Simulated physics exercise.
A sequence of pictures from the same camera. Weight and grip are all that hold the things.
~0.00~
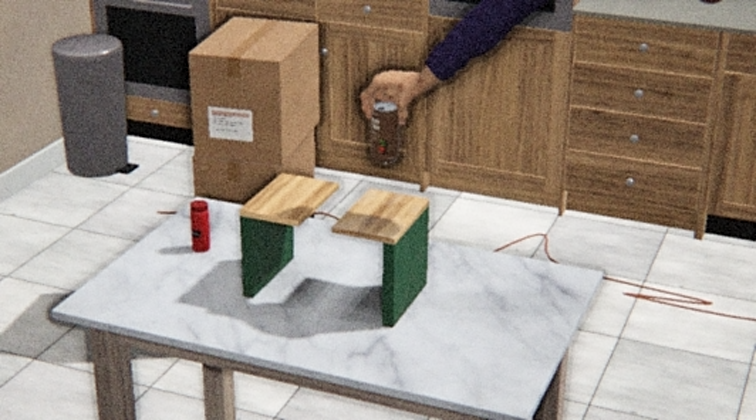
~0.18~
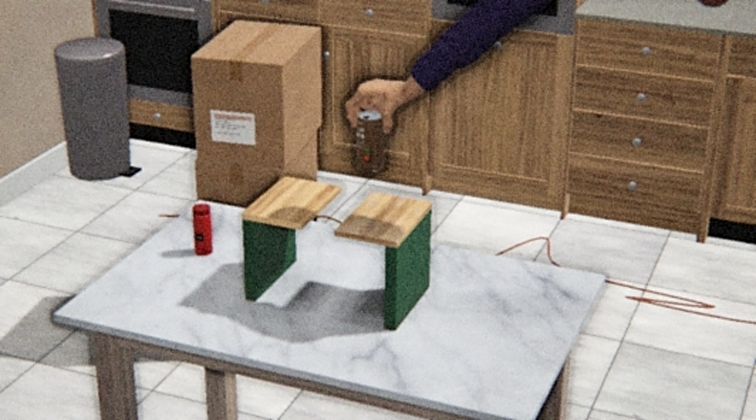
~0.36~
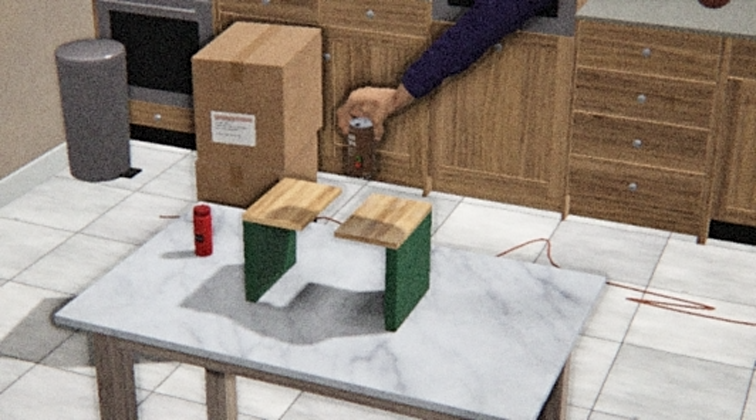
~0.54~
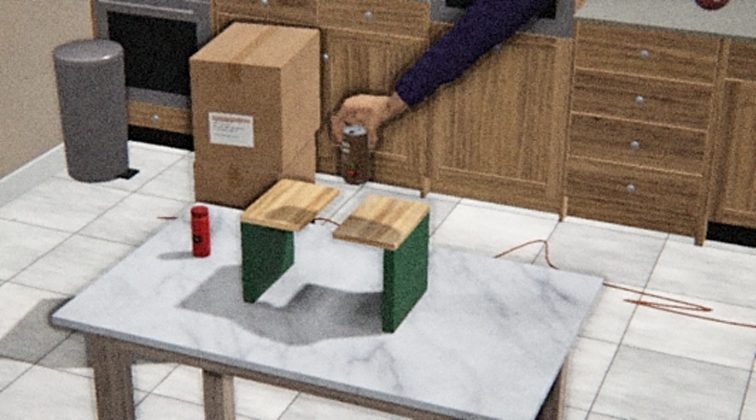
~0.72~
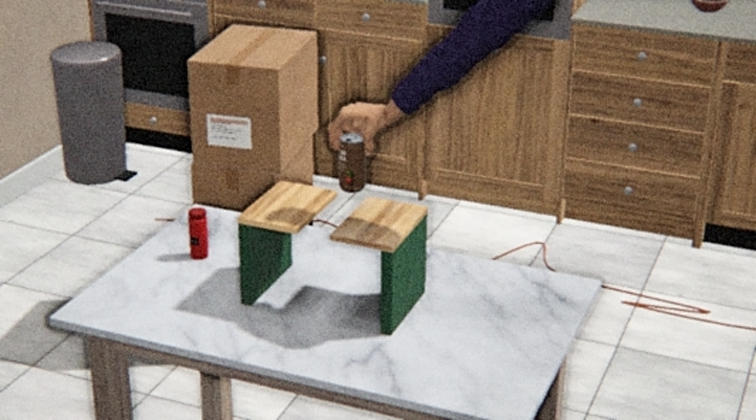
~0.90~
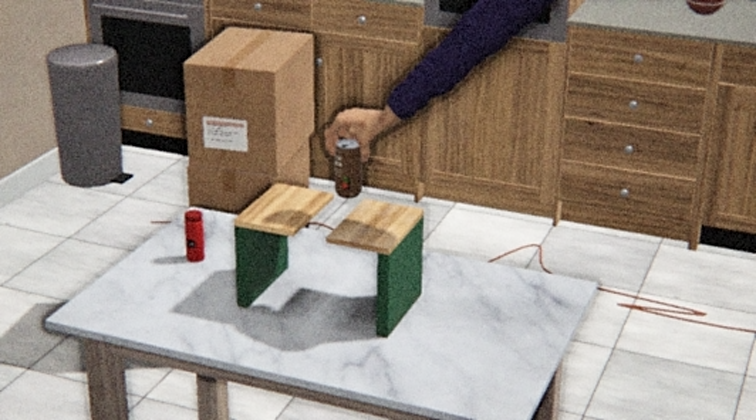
Hand in a dark sleeve lowering a brown can leftward above two green-legged wooden platforms on a marble table, then holding still.
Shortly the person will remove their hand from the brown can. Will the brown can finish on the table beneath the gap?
No.
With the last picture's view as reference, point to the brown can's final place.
It finishes at around (348, 193).
After 1.10 s, brown can slid about its own width near (348, 189).
After 1.30 s, brown can resting near (350, 190).
At rest (1.9 s), moved from the start, brown can; red shaker in place. Seen from the same camera at the end, brown can near (348, 192). The can lodges.
